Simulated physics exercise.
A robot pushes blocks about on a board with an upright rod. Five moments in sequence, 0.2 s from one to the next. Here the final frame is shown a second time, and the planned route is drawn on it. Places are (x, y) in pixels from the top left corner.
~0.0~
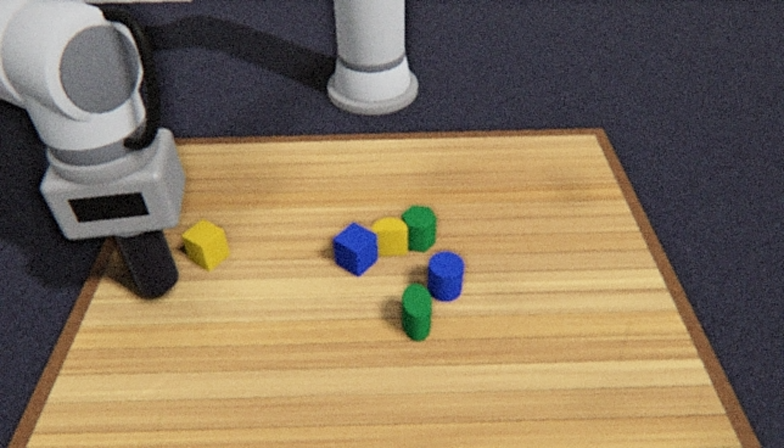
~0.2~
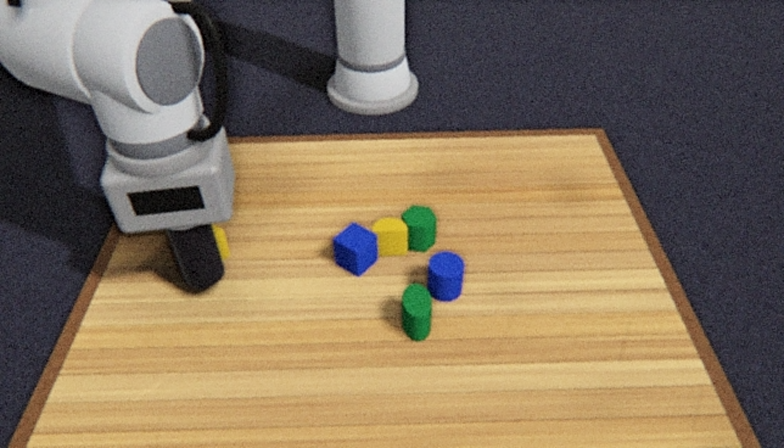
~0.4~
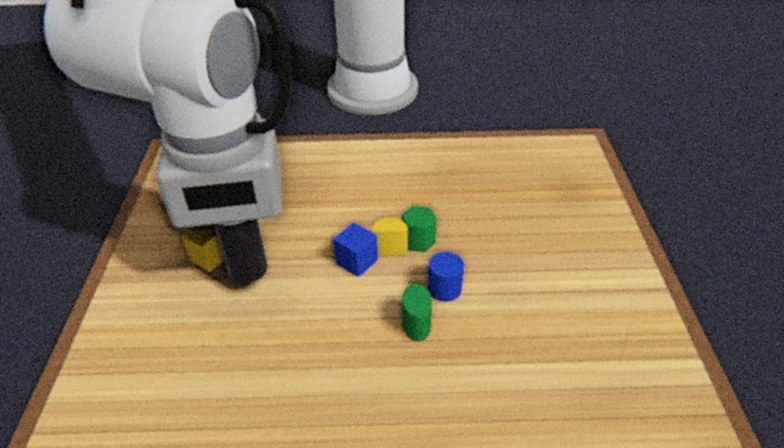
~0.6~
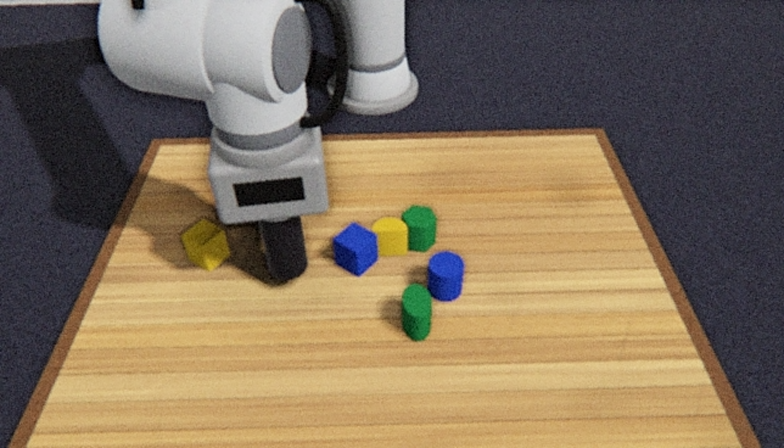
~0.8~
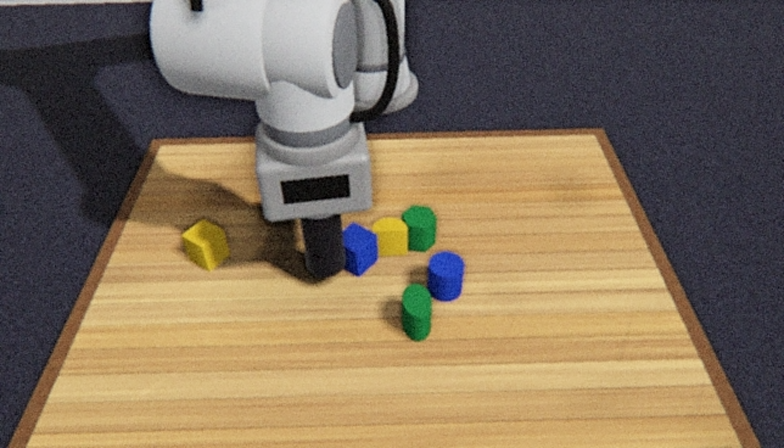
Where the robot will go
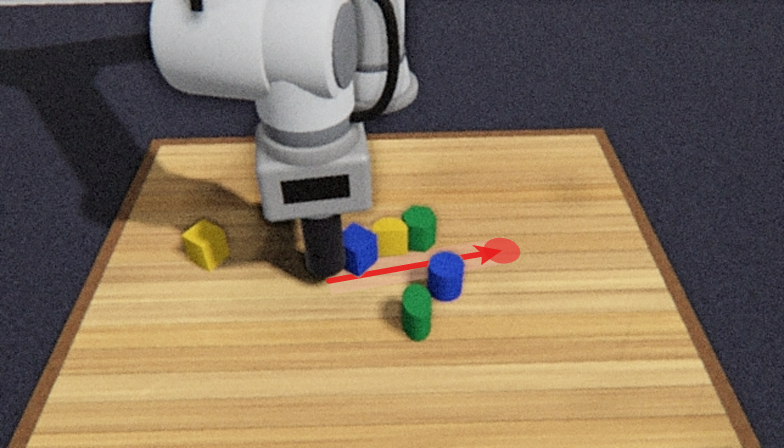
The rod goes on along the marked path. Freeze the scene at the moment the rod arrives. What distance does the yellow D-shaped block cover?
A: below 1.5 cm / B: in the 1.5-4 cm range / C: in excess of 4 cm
The one that fits is B, in the 1.5-4 cm range.
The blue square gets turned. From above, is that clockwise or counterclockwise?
Rotates counter-clockwise.
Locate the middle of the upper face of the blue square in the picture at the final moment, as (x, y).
The middle of the upper face of the blue square will lie at about (380, 221) in the picture.
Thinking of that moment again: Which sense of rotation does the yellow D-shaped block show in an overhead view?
It goes clockwise.
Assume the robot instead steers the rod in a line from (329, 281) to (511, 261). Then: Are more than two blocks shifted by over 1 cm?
Yes, that is how it ends up.
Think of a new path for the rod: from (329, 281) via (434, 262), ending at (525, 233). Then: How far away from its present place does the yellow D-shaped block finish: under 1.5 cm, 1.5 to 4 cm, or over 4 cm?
The 1.5 to 4 cm band.
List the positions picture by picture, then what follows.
In the first picture, rod tip at (160, 281); block tops, blue square at (355, 236); yellow D-shaped block at (389, 225); green hexagonal block at (419, 216); blue round block at (446, 263).
In the second picture, rod at (206, 275); blocks unchanged.
In the third picture, rod at (249, 271); blocks unchanged.
In the fourth picture, rod at (289, 267); blocks unchanged.
In the fifth picture, rod at (327, 265); blue square at (355, 236); yellow D-shaped block at (389, 225); green hexagonal block at (419, 216); blue round block at (446, 263).
Path on the board, straight from (329, 281) to (502, 250).
On the path given first. One third of the way, rod at (388, 255); blue square at (380, 222), turned 50° anticlockwise; yellow D-shaped block at (400, 207), turned 65° clockwise; green hexagonal block at (428, 212), turned 20° clockwise.
Two thirds of the way, rod at (447, 244); blue square at (380, 221), turned 50° anticlockwise; yellow D-shaped block at (400, 207), turned 65° clockwise; green hexagonal block at (428, 212), turned 20° clockwise.
At the end, rod at (504, 234); blue square at (380, 221), turned 50° anticlockwise; yellow D-shaped block at (400, 207), turned 65° clockwise; green hexagonal block at (428, 212), turned 20° clockwise; blue round block in place.
